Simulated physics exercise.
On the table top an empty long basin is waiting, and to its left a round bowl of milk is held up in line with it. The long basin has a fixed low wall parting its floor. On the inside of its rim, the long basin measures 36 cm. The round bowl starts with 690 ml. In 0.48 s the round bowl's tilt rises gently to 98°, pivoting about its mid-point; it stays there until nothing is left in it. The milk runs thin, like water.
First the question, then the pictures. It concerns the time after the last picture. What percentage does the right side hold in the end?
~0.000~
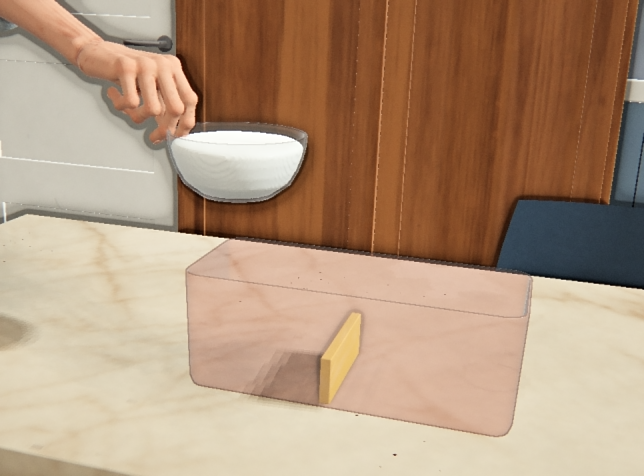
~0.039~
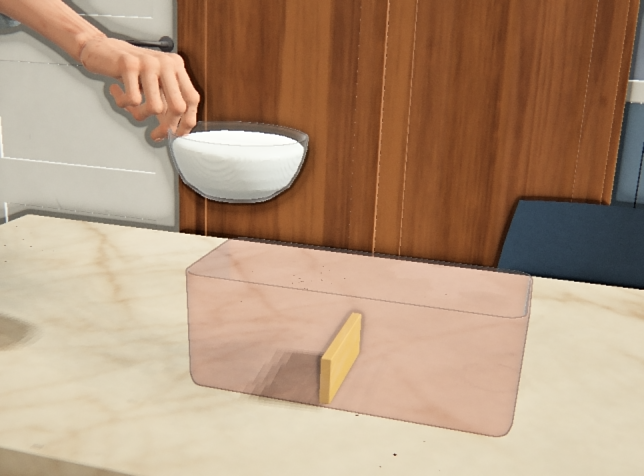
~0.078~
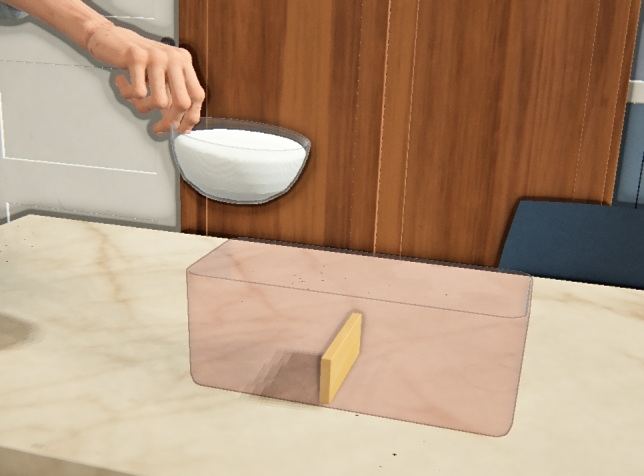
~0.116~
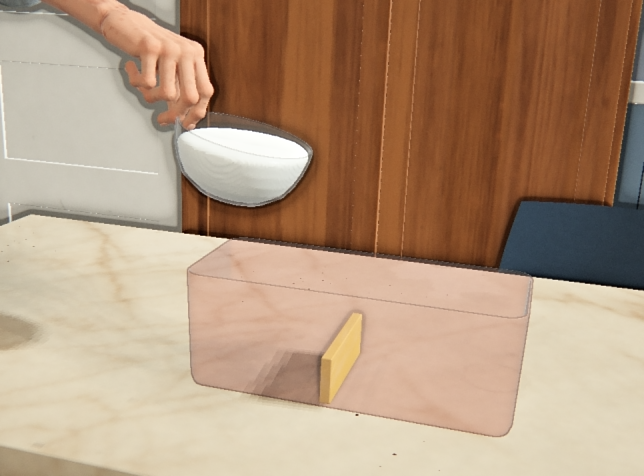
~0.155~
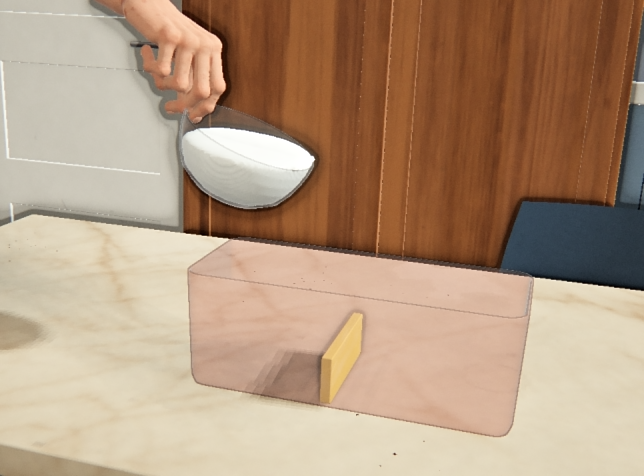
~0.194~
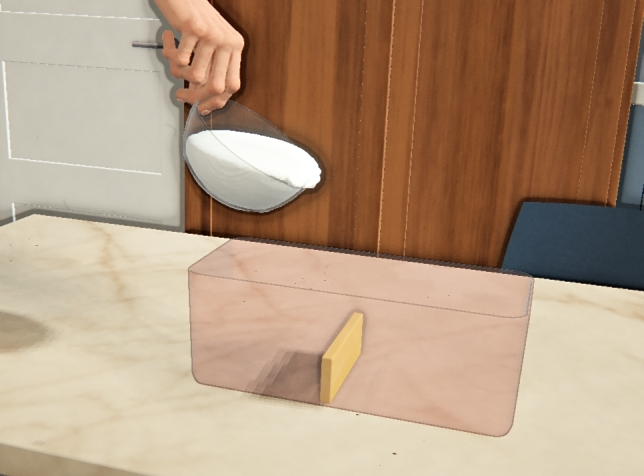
About 40 per cent.
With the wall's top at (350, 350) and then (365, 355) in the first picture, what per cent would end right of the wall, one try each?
Roughly 40 per cent, then 20 per cent.
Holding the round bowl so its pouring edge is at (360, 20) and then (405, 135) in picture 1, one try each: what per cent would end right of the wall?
In order, 80 and 90 per cent.
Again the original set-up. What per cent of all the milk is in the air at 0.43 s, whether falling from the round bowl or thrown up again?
About 30 per cent.
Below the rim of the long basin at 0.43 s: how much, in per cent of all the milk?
Near 58 in a hundred.
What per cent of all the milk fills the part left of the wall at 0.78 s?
56 %.
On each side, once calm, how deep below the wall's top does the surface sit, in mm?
On the left it's about 34 mm; on the right, about 42 mm.
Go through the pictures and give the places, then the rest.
In the first frame, it leans 0°; its right rim is at (303, 141); the milk meets the walls at (180, 137) and (302, 148); the long basin's rim runs from (208, 255) to (530, 297); the wall's top is at (342, 336).
In the second frame, it leans 2°; its right rim is at (304, 143); the milk meets the walls at (182, 136) and (303, 149).
In the third frame, it leans 6°; its right rim is at (306, 149); the milk meets the walls at (183, 133) and (305, 152).
In the fourth frame, it leans 13°; its right rim is at (308, 158); the milk meets the walls at (187, 132) and (307, 155).
In the fifth frame, it leans 23°; its right rim is at (309, 170); the milk meets the walls at (191, 131) and (312, 164); 1 per cent is over the edge.
In the sixth frame, it leans 34°; its right rim is at (307, 184); the milk meets the walls at (196, 134) and (298, 165); 7 per cent is over the edge.
Then, 0.43 s in, the tilt is 95° and 12 per cent is still to pour, 31 is left of the wall and 27 right of it.
Then, 0.60 s in, the tilt is 98° and 1 per cent is still to pour, 57 is left of the wall and 39 right of it.
Then, 0.78 s in, the tilt is 98° and 0 per cent is still to pour, 55 is left of the wall and 39 right of it.
Then, 0.98 s in, the tilt is 98° and 0 per cent is still to pour, 56 is left of the wall and 40 right of it.
Finally, 56 per cent lies left of the wall, 40 right of it and 4 outside.
